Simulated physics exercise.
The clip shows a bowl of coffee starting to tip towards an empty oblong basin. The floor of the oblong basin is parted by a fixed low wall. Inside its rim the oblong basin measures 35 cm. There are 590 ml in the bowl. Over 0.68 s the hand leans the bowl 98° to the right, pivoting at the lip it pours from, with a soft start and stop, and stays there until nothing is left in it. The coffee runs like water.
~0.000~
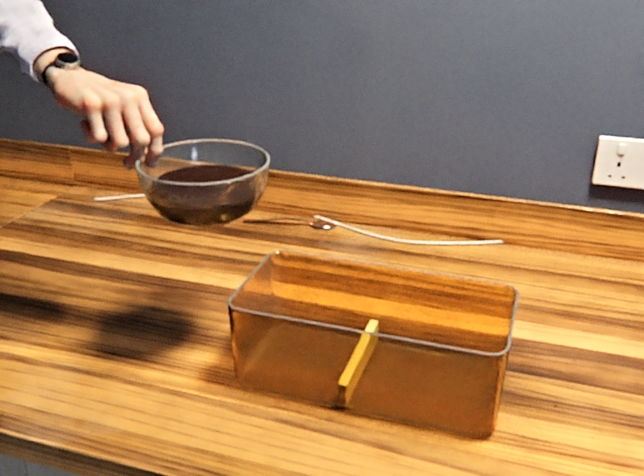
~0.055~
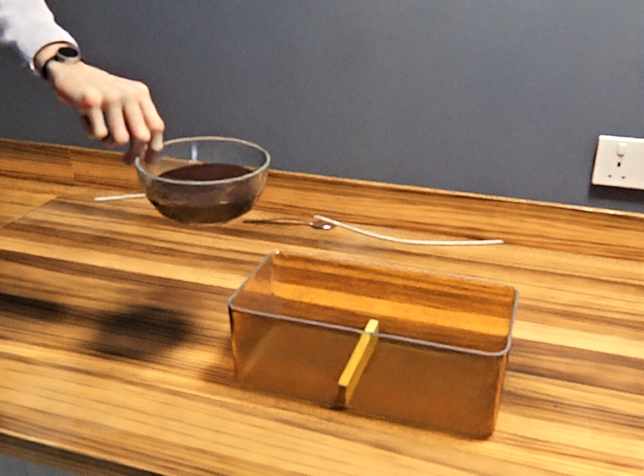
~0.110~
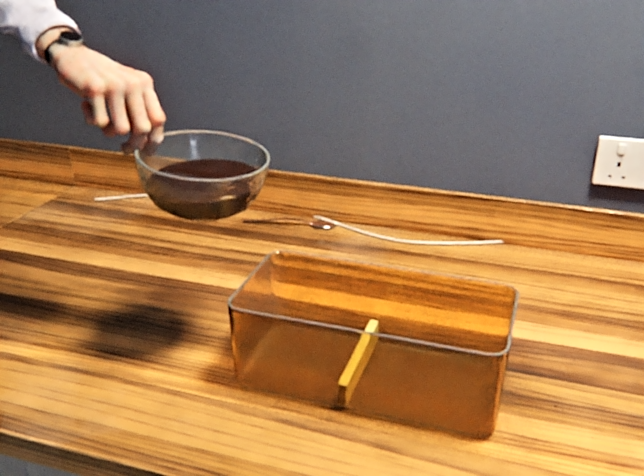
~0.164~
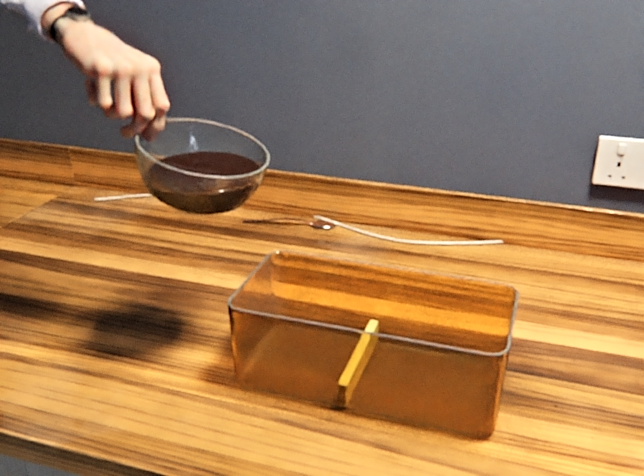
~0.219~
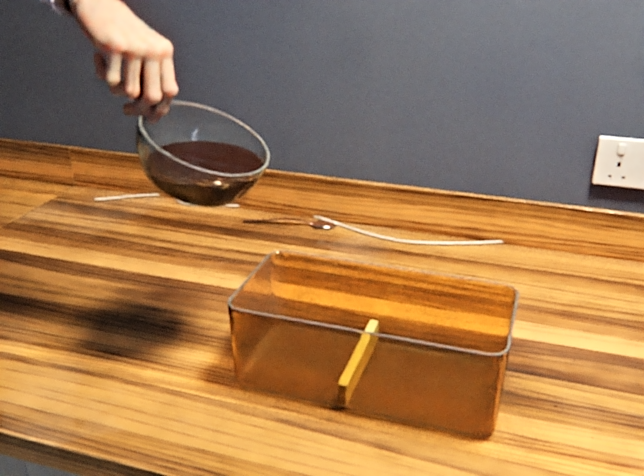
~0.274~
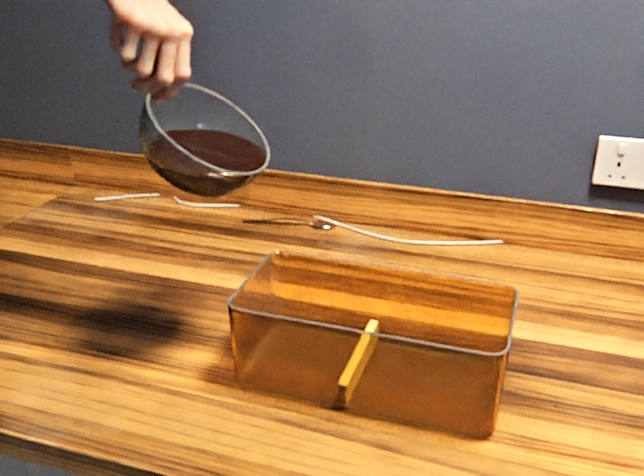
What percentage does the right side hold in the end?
Roughly 56 per cent is past the wall.
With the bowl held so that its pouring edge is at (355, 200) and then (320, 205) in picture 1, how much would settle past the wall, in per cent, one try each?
In turn about 80 and 80 per cent.
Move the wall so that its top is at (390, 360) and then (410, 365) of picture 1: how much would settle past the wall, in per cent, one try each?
First 15, then 15 per cent.
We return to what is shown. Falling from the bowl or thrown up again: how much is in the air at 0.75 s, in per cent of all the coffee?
Near 18 in a hundred.
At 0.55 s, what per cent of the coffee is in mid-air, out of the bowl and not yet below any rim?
Near 64 in a hundred.
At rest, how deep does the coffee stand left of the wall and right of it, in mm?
Left about 10 mm, right about 12 mm.
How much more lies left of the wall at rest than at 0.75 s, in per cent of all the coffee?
Near 10 in a hundred.
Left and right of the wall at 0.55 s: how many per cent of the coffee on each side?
Left about 4, right about 0.
Then, 0.55 s in, the tilt is 89° and 33 per cent is still to pour, 4 is left of the wall and 0 right of it.
Then, 0.75 s in, the tilt is 98° and 1 per cent is still to pour, 31 is left of the wall and 50 right of it.
Then, 0.95 s in, the tilt is 98° and 0 per cent is still to pour, 40 is left of the wall and 55 right of it.
Then, 1.18 s in, the tilt is 98° and 0 per cent is still to pour, 41 is left of the wall and 56 right of it.
Finally, 41 per cent lies left of the wall, 56 right of it and 3 outside.
